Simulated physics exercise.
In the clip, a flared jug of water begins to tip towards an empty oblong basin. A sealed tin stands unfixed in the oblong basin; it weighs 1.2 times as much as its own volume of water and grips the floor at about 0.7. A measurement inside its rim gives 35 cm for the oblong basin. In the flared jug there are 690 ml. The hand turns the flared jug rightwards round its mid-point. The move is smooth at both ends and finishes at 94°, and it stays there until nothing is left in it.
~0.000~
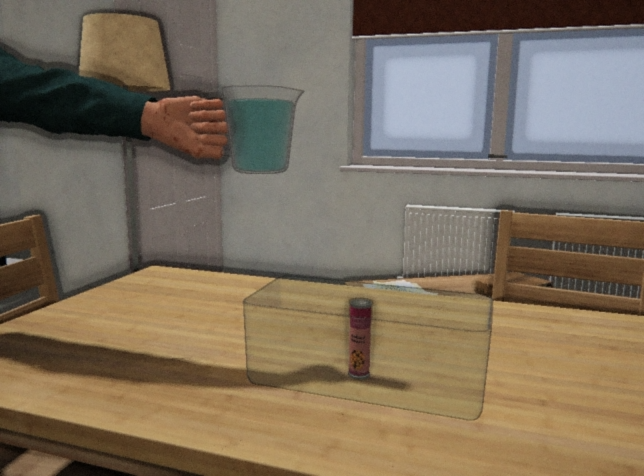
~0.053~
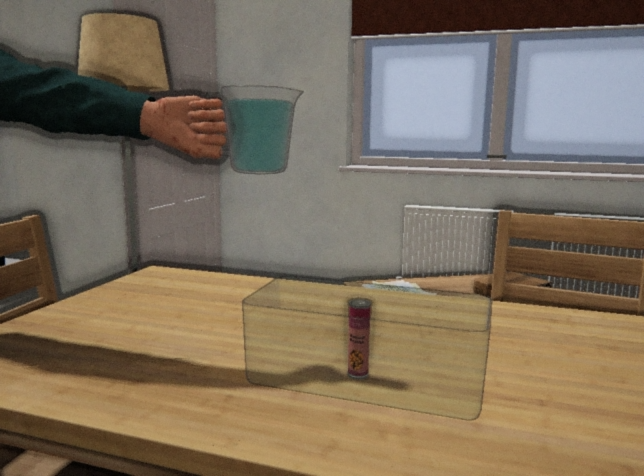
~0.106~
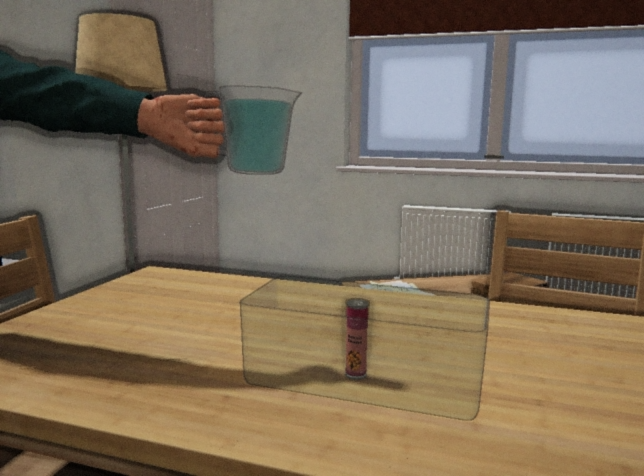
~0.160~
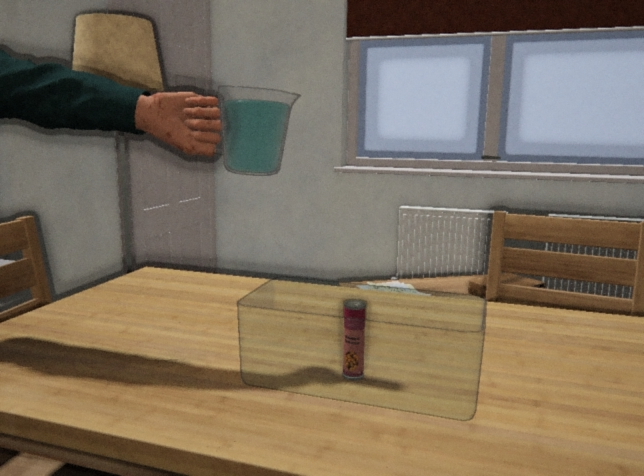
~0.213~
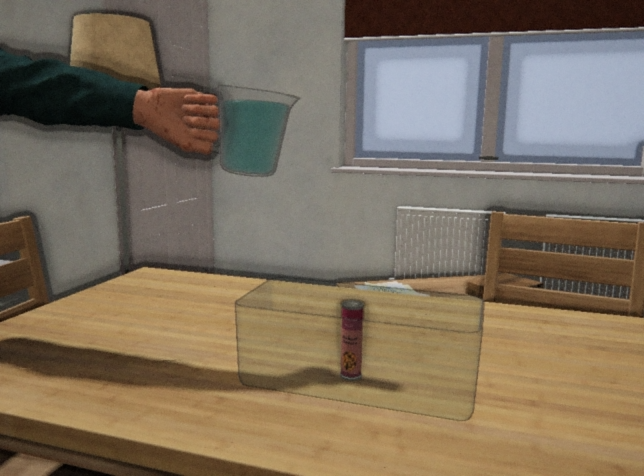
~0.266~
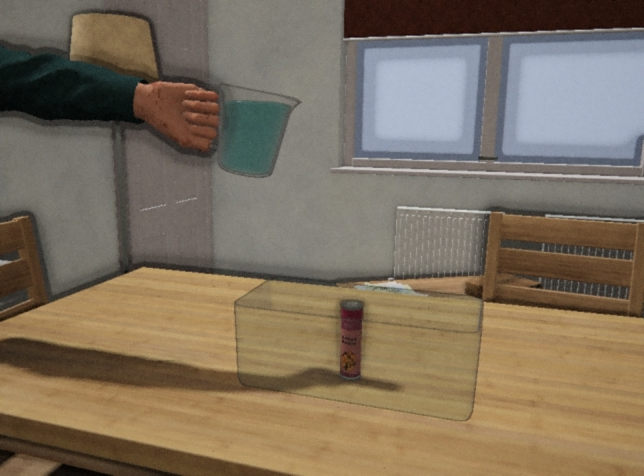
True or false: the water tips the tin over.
False.
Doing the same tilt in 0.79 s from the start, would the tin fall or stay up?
So the tin will hold steady.
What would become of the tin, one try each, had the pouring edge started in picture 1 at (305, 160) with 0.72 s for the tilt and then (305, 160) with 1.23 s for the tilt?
Run one: It tumbles. Run two: It tumbles.
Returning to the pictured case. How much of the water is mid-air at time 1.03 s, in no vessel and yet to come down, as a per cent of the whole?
About 30 per cent.
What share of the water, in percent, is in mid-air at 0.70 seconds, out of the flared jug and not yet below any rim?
Close to 18 per cent, I'd say.
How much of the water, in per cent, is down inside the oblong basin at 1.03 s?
Near 36 per cent of the total.
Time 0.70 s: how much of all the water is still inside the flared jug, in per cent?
I'd put it near 82 percent.
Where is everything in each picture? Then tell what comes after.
It leans 0°; its right rim is at (304, 90); the water meets the walls at (231, 102) and (294, 102); the oblong basin's rim runs from (263, 289) to (491, 314); the tin's top is at (361, 306), in the first picture.
It leans 0°; its right rim is at (303, 90); the water meets the walls at (230, 102) and (293, 102), in the second picture.
It leans 2°; its right rim is at (302, 92); the water meets the walls at (228, 102) and (291, 103), in the third picture.
It leans 4°; its right rim is at (300, 94); the water meets the walls at (227, 102) and (290, 104), in the fourth picture.
It leans 7°; its right rim is at (300, 97); the water meets the walls at (226, 103) and (290, 104), in the fifth picture.
It leans 10°; its right rim is at (301, 101); the water meets the walls at (227, 104) and (293, 105), in the sixth picture.
Then, 0.70 s in, the tilt is 58° and 81 per cent is still to pour; the tin stands where it began.
Then, 1.03 s in, the tilt is 88° and 35 per cent is still to pour; the tin stands where it began.
Then, 1.36 s in, the tilt is 94° and 5 per cent is still to pour; the tin stands where it began.
Then, 1.73 s in, the tilt is 94° and 0 per cent is still to pour; the tin stands where it began.
Finally, the tin stands where it began.
